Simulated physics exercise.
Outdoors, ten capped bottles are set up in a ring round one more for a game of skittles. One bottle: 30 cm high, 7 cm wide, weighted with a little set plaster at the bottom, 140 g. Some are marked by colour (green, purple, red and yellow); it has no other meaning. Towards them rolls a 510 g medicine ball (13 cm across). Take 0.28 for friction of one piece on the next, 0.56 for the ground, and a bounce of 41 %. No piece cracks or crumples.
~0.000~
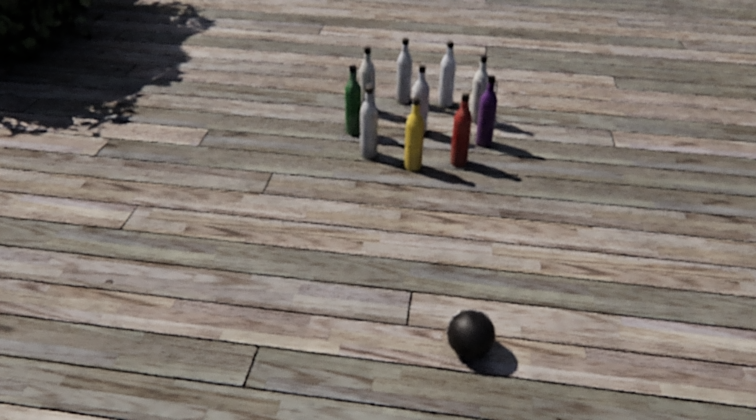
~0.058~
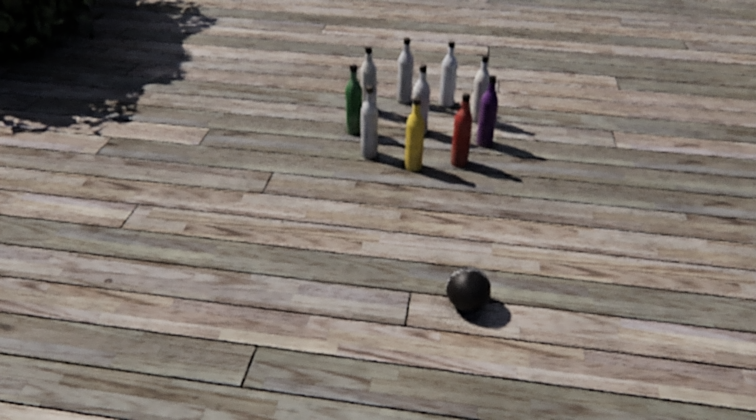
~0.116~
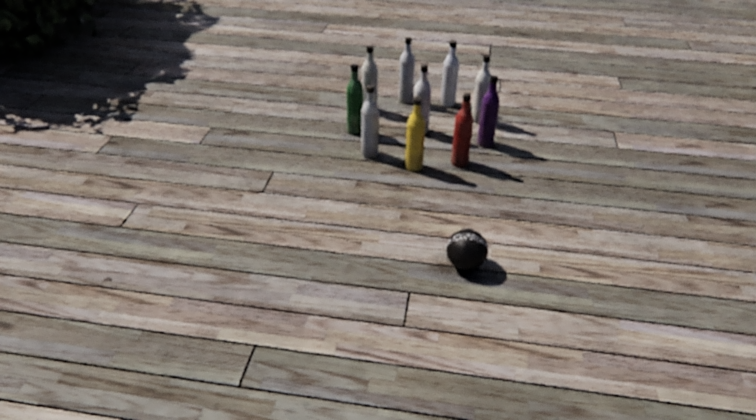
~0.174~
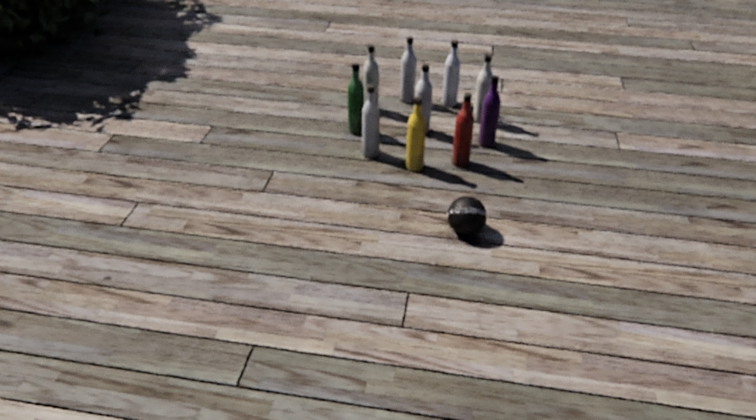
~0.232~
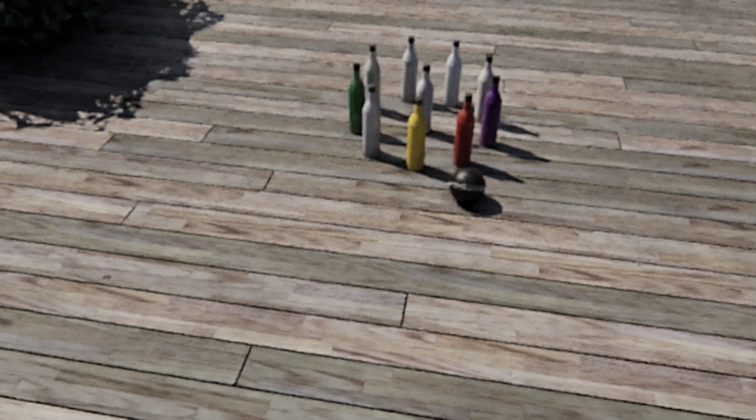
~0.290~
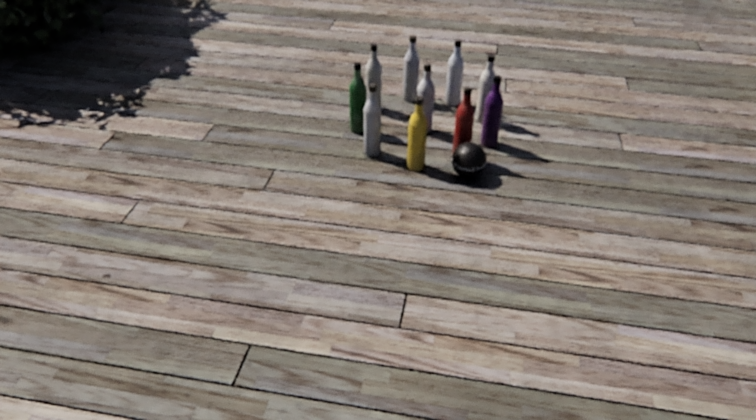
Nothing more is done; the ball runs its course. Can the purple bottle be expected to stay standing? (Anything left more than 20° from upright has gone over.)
That bottle falls.
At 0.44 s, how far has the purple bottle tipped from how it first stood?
About 10°.
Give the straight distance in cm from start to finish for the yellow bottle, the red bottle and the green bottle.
About: Yellow 0, red 80, green 0.
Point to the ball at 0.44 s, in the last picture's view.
Around (472, 125).
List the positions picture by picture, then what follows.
In the first frame (pixels give the middle of a visible side; the camera moves round a little), ball (471, 334) 89 cm before the front row; purple bottle (482, 114); red bottle (462, 134); yellow bottle (411, 138); none has stirred.
The second frame shows ball (468, 289) 71 cm before the front row; purple bottle (483, 114).
The third frame shows ball (467, 250) 53 cm before the front row; purple bottle (484, 114).
The fourth frame shows ball (467, 215) 35 cm before the front row; purple bottle (485, 114).
The fifth frame shows ball (467, 185) 18 cm before the front row; purple bottle (487, 114).
The sixth frame shows ball (469, 159) in among them; purple bottle (488, 114); red bottle (464, 128) 30 mm from its place; yellow bottle (413, 137); one has shifted.
After 0.44 s, ball still moving; none of the 10 bottles over, 3 disturbed; purple bottle 10° from how it stood; red bottle 19° from how it stood.
After 0.70 s, ball still moving; 3 of the 10 bottles over; purple bottle lying flat; red bottle lying flat.
In the end (1.4 s), ball rolling away; 4 of the 10 bottles over; purple bottle lying flat; red bottle lying flat; yellow bottle unmoved. From the last view, middles, purple bottle near (522, 85), red bottle near (403, 74).
